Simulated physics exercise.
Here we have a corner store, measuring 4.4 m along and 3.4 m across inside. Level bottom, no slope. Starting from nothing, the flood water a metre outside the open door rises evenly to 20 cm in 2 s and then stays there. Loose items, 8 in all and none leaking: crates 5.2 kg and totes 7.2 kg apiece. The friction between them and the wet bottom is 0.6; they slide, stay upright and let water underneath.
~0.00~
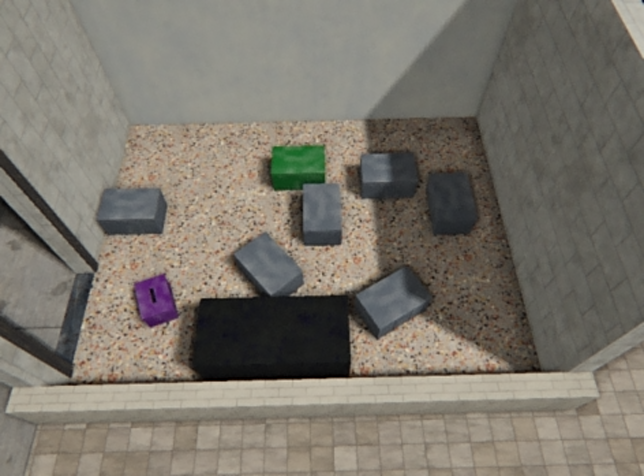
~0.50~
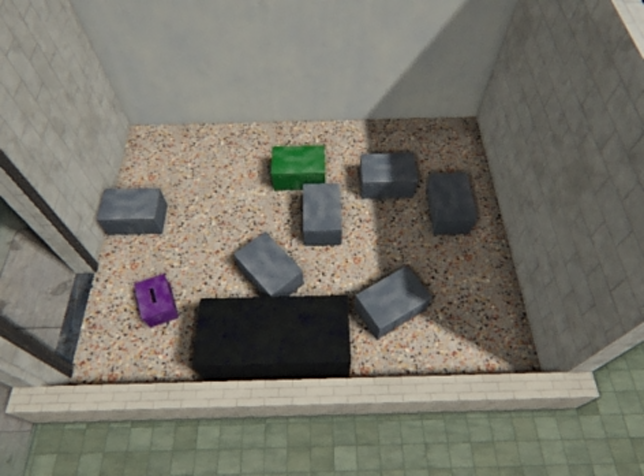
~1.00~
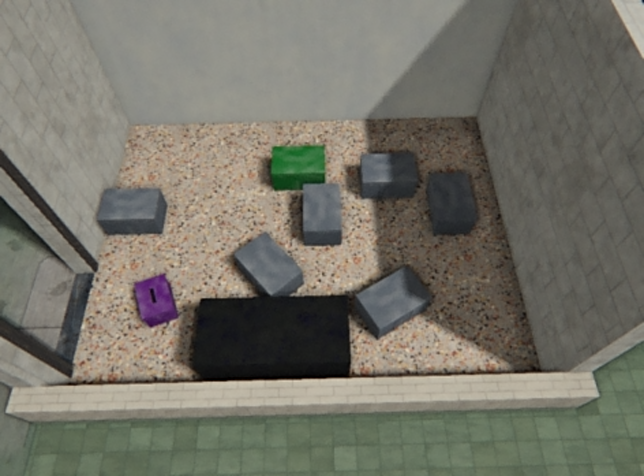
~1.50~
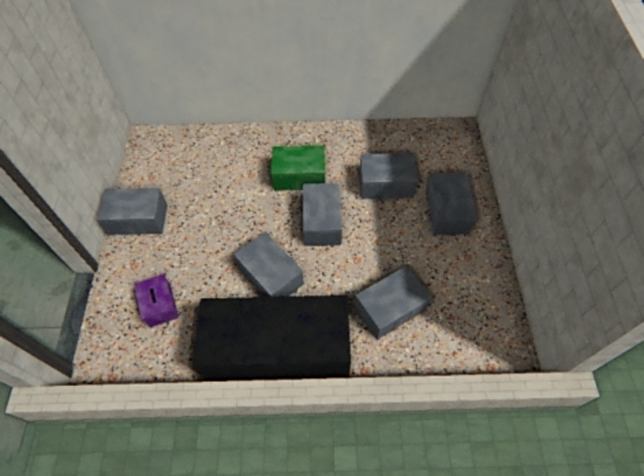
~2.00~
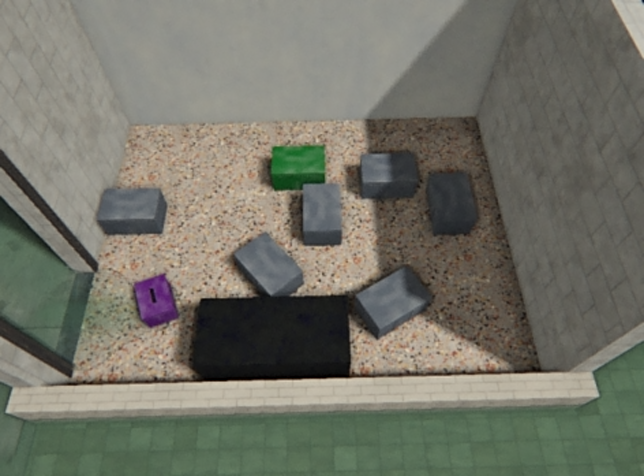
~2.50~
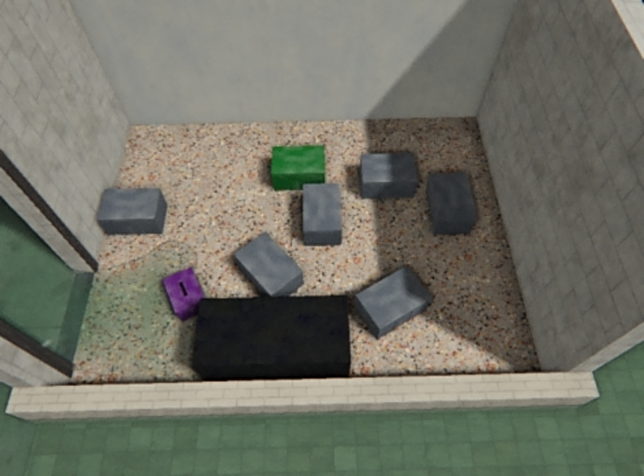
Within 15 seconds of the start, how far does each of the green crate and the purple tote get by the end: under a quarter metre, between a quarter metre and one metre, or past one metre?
Green crate: Past one metre; purple tote: Past one metre.
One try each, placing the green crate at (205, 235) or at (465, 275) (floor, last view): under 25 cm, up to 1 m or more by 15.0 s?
Going in order, it gets a small push and then it gets pushed a long way.
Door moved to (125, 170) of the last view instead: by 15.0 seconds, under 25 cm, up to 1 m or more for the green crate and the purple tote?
With that change, the green crate would go a long distance while the purple tote would drift a bit.
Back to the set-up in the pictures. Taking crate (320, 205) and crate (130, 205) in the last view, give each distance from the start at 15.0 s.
Net displacement, in order: 120 cm; 60 cm.
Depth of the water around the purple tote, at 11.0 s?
10 cm, roughly.
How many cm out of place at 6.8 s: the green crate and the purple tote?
Close to 80 cm for the first and 200 cm for the second.
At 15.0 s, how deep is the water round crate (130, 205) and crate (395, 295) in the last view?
Depths: Near 6 cm, then near 12 cm.
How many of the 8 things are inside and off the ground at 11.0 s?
My tally comes to 8.
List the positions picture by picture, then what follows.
The green crate at (298, 159) rests on the ground; the purple tote at (153, 296), on the bottom; water covers 0.0 m2; 0 of 8 have shifted, in the first picture.
The green crate at (298, 159) rests on the ground; the purple tote at (153, 296), on the bottom; water covers 0.0 m2; 0 of 8 have shifted, in the second picture.
The green crate at (298, 159), on the bottom; the purple tote at (153, 296), on the bottom; water covers 0.0 m2; 0 of 8 have shifted, in the third picture.
The green crate at (298, 159) rests on the ground; the purple tote at (153, 296) rests on the ground; 0.0 m2 under water; 0 of 8 have shifted, in the fourth picture.
The green crate at (298, 159) rests on the ground; the purple tote at (153, 296), on the bottom; 0.5 m2 under water; 0 of 8 have shifted, in the fifth picture.
The green crate at (298, 159), on the bottom; the purple tote at (184, 289) rests on the ground, 29 cm from its start; 1.4 m2 under water; 1 of 8 have shifted, in the sixth picture.
After 3.5 s the green crate is near (298, 159), 0.0 m from its start, aground; the purple tote is near (268, 269), 1.1 m from its start, aground; 0 afloat.
After 6.8 s the green crate is near (323, 111), 0.7 m from its start, afloat; the purple tote is near (363, 244), 2.1 m from its start, aground; 5 afloat.
After 11.0 s the green crate is near (304, 114), 0.6 m from its start, afloat; the purple tote is near (368, 179), 2.5 m from its start, afloat; 8 afloat.
After 15.0 s the green crate is near (141, 218), 1.8 m from its start, afloat; the purple tote is near (478, 150), 3.8 m from its start, afloat; 8 afloat.
